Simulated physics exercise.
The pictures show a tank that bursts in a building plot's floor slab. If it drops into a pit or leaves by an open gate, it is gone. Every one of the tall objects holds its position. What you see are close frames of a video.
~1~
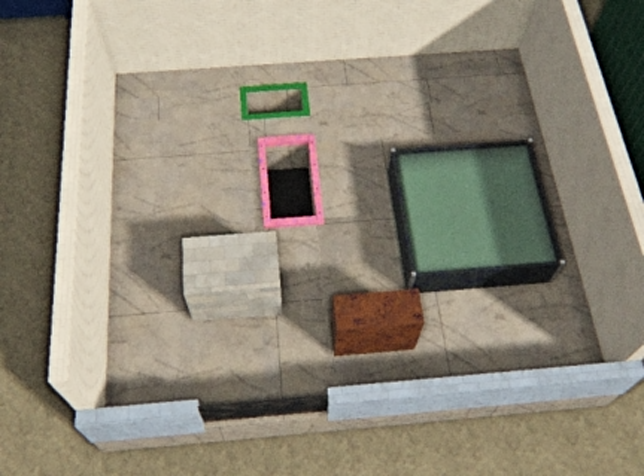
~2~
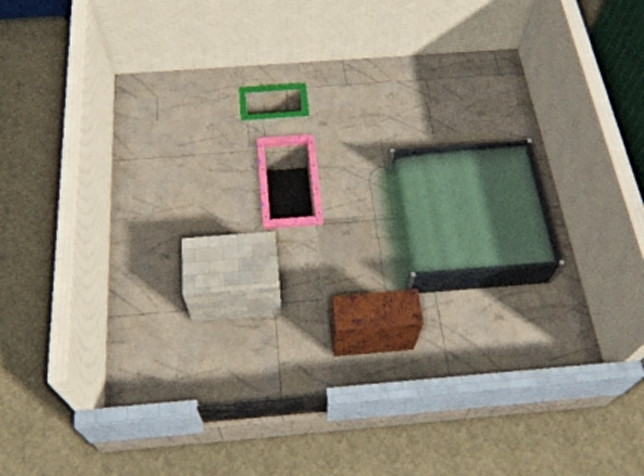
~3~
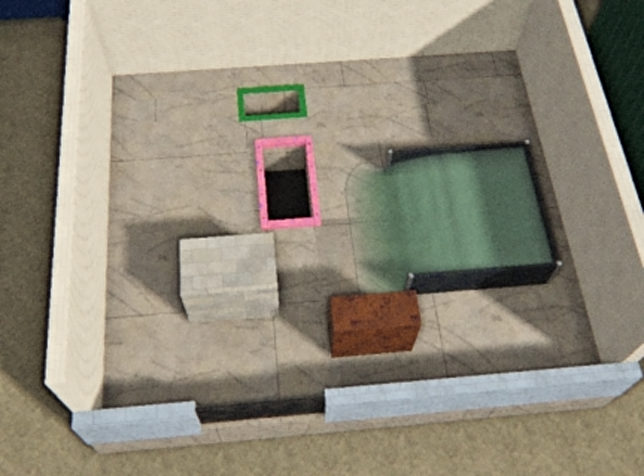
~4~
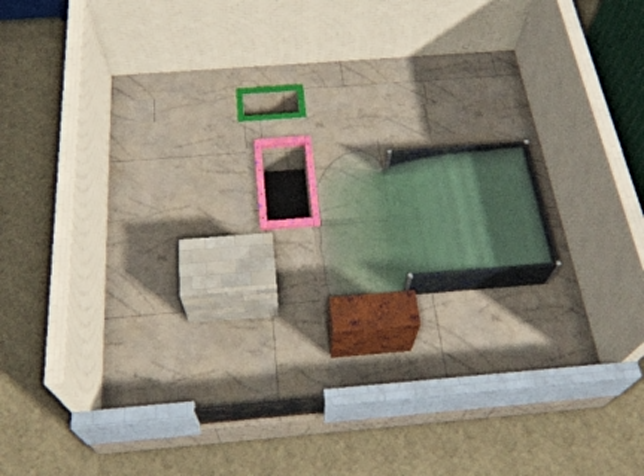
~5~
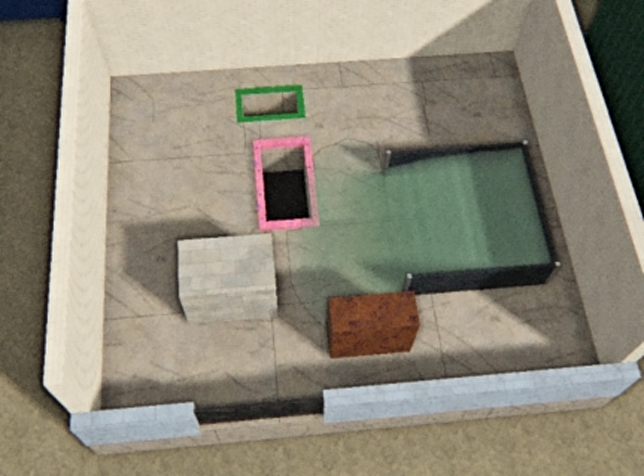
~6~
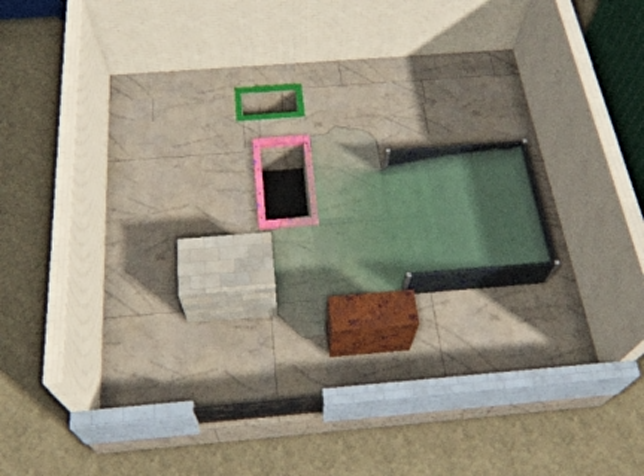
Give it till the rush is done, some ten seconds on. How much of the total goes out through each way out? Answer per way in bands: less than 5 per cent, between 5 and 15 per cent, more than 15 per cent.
Going out through each: The gate, less than 5 per cent; the green pit, between 5 and 15 per cent; the pink pit, more than 15 per cent.
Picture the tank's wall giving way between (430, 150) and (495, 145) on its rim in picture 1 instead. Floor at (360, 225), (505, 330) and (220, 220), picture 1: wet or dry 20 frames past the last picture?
Going point by point: Left unwetted, left unwetted, left unwetted.
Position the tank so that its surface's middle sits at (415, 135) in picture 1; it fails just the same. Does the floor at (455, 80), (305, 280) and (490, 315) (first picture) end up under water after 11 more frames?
Location one: Bone dry; location two: Soaked; location three: Bone dry.
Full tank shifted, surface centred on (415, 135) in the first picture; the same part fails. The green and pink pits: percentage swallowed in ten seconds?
Shares - green: 25 in a hundred; pink: 40 in a hundred.
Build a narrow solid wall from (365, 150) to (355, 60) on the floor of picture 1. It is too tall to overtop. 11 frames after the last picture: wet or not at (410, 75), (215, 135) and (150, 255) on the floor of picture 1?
One after the other: Not flooded, free of water, awash.
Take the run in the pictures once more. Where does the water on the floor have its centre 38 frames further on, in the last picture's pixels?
Roughly (289, 237) in the last picture.
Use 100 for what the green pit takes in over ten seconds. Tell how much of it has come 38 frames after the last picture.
I make it 35 per cent.
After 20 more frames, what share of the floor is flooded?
The answer is around 55 per cent.
A moment on, water covers 25 % of the floor; the gate 0 %, the green pit 0 %, the pink pit 6 %.
Next, water covers 40 % of the floor; the gate 0 %, the green pit 1 %, the pink pit 12 %.
Then, water covers 55 % of the floor; the gate 0 %, the green pit 2 %, the pink pit 18 %.
Later, water covers 80 % of the floor; the gate 0 %, the green pit 4 %, the pink pit 19 %.
In the end, water covers 95 % of the floor; the gate 0 %, the green pit 11 %, the pink pit 19 %.
